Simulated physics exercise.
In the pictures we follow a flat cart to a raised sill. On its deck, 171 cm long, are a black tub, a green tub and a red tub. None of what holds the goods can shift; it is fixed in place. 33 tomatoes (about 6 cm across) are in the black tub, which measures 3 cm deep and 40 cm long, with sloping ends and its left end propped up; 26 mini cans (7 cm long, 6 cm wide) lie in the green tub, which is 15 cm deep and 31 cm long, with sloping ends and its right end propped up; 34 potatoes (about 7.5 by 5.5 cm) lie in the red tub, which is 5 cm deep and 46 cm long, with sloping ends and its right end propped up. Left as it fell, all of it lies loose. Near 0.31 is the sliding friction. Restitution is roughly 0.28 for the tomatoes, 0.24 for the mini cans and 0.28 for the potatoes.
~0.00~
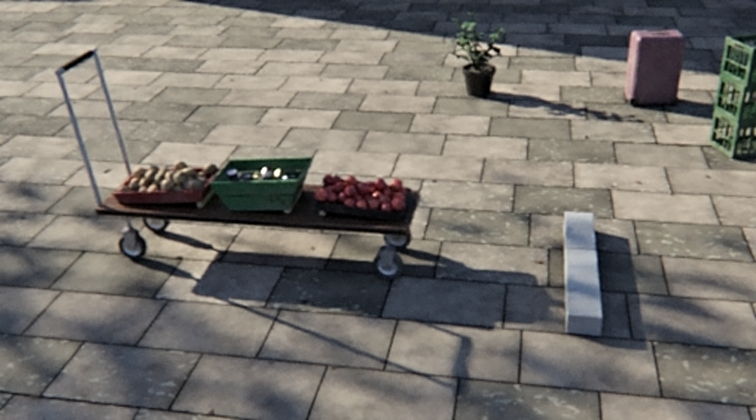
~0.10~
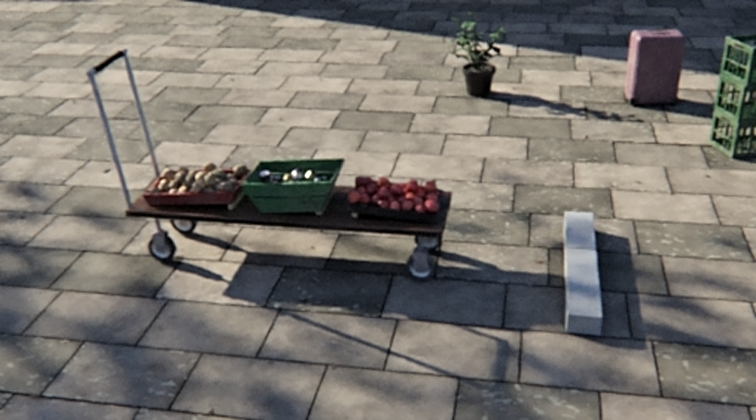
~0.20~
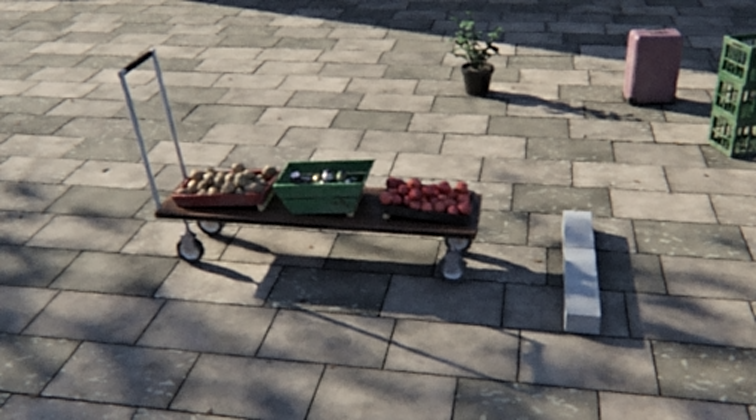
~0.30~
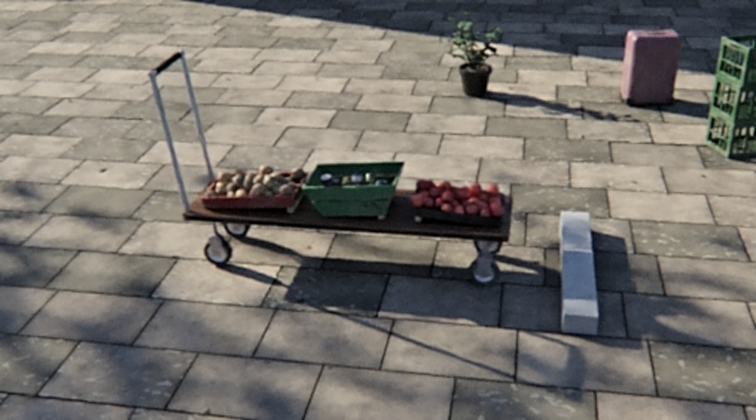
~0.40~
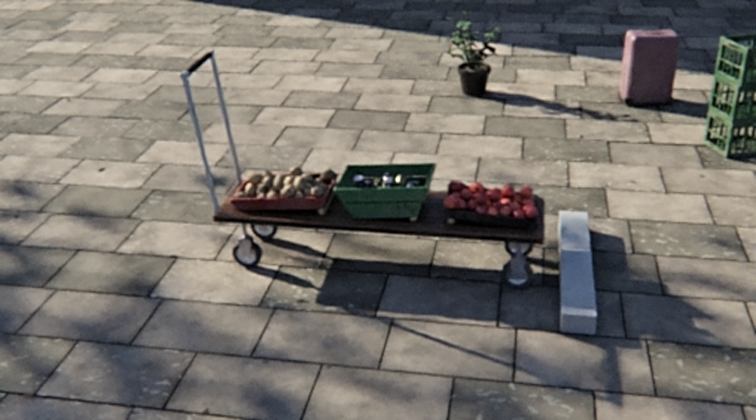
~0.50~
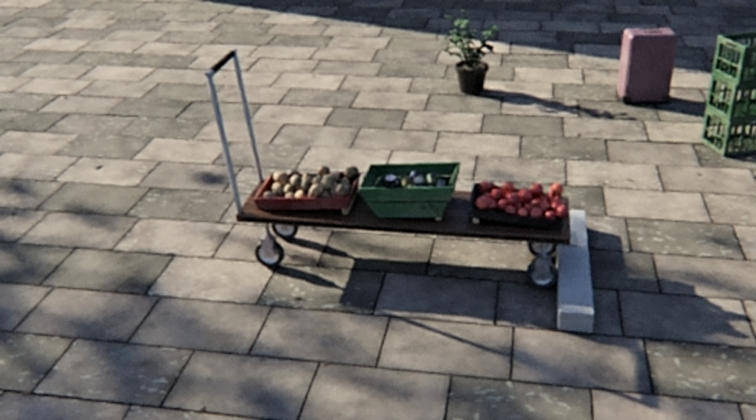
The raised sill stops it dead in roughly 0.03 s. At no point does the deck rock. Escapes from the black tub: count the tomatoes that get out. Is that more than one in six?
The lost share is larger than a sixth.
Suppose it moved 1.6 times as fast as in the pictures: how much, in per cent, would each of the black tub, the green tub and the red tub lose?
Then black tub 60, green tub 10, red tub 30 per cent.
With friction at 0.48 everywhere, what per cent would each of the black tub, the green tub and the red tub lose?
Black tub 30%, green tub 0%, red tub 10%.
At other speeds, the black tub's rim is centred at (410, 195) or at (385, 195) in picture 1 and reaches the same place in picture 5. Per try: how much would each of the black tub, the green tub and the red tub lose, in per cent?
Losses in order of the tries would be black tub 20 and 30 %, green tub 0 and 0 %, red tub 0 and 10 %.
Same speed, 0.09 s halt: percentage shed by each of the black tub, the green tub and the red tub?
Black tub 30 %, green tub 0 %, red tub 10 %.
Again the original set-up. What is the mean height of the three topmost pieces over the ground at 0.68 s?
Mean height: Some 52 cm.
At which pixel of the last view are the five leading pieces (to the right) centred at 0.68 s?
The five leading pieces sit around (595, 214) in the last view.
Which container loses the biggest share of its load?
That would be the black tub.
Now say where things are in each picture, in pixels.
In the first frame (places track the rim corner closest to us here), black tub (401, 214); red tub (200, 191); 84 cm to go; all still inside.
Black tub (436, 215); red tub (231, 192); 66 cm to go, in the second frame.
Black tub (469, 217); red tub (262, 193); 49 cm to go, in the third frame.
Black tub (502, 220); red tub (292, 196); 31 cm to go, in the fourth frame.
Black tub (536, 222); red tub (323, 197); 14 cm to go, in the fifth frame.
Black tub (562, 222); red tub (347, 197); stopped; all still inside, in the sixth frame.
After 0.56 s, the black tub is down by 3 of 33, the green tub has all 26 and the red tub is down by 1 of 34.
After 0.68 s, the black tub is down by 9 of 33, the green tub has all 26 and the red tub is down by 4 of 34.
After 0.92 s, the black tub is down by 12 of 33, the green tub has all 26 and the red tub is down by 6 of 34.
When it is over (at 1.42 s), the black tub is down by 12 of 33, the green tub has all 26 and the red tub is down by 6 of 34. Asked share, 12 of 33, 36 per cent.
